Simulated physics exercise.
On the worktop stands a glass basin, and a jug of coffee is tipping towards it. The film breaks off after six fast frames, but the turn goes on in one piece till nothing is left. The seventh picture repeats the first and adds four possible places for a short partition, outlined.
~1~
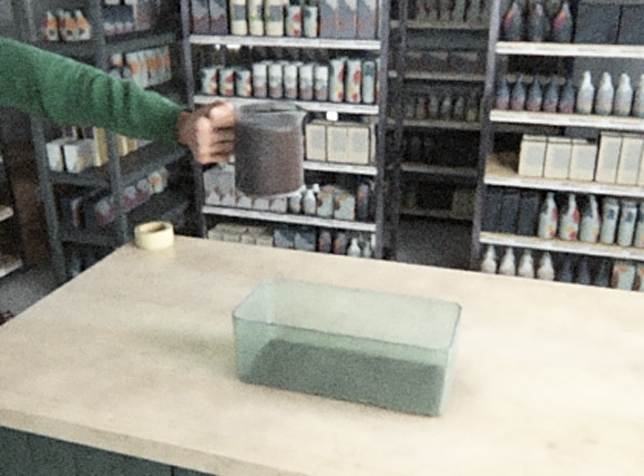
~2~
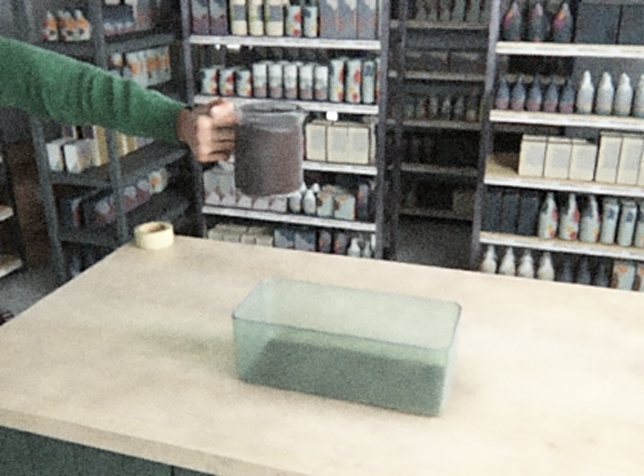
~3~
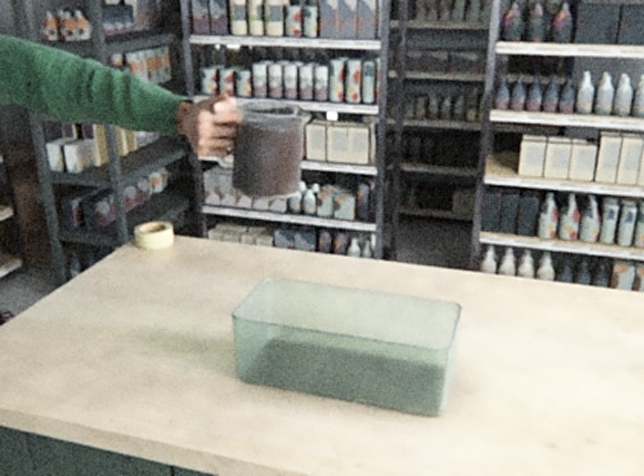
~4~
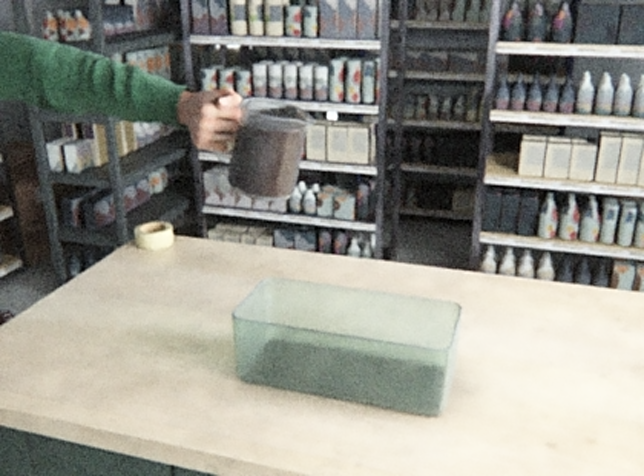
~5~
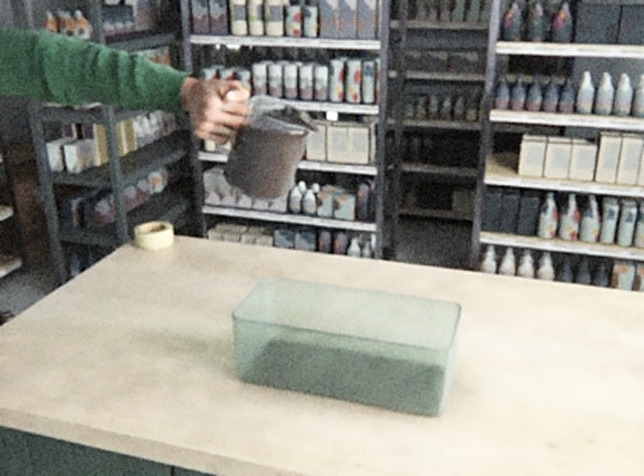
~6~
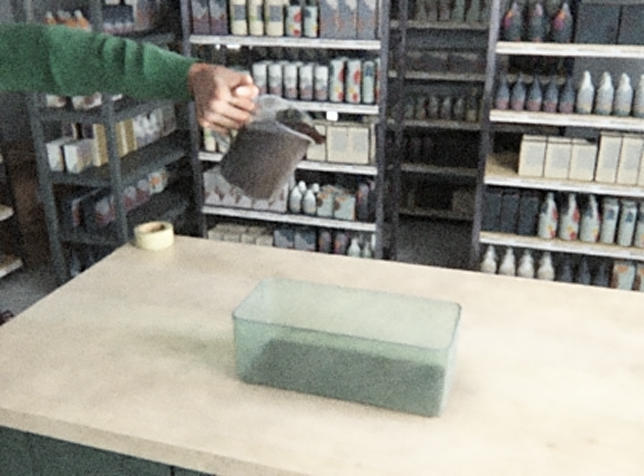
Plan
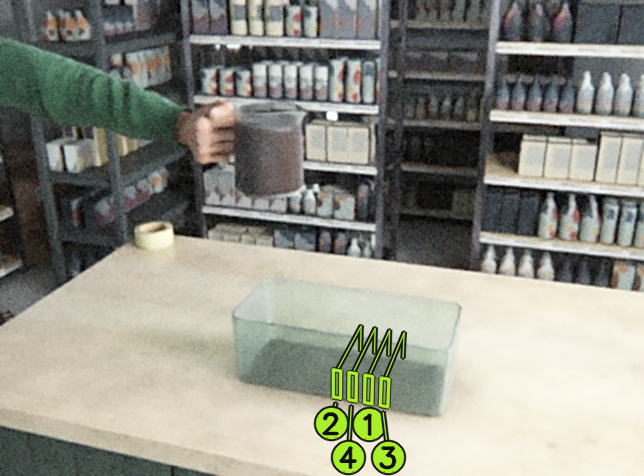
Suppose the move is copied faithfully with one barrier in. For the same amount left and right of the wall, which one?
The answer is slot 1.
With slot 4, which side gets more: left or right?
More ends on the right.
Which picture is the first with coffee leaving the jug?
Picture 6.
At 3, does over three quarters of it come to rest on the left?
Yes, it does.
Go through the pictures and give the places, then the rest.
Upright, lip at (305, 112); basin from (239, 377) to (445, 414); nothing has left yet, in the first frame.
Upright, lip at (306, 113); nothing has left yet, in the second frame.
Tipped about 6°, lip at (309, 116); nothing has left yet, in the third frame.
Tipped about 13°, lip at (313, 122); nothing has left yet, in the fourth frame.
Tipped about 22°, lip at (317, 131); nothing has left yet, in the fifth frame.
Tipped about 33°, lip at (320, 142); coffee is over the lip, down to (320, 142), in the sixth frame.
On the marked copy, 1 at (367, 409); 2 at (335, 403); 3 at (383, 412); 4 at (351, 406).
For slot 1, about 44 % ends left of the wall and 53 % right of it; 3 % is lost outside.
For slot 2, about 5 % ends left of the wall and 91 % right of it; 4 % is lost outside.
For slot 3, about 88 % ends left of the wall and 3 % right of it; 8 % is lost outside.
For slot 4, about 13 % ends left of the wall and 84 % right of it; 4 % is lost outside.
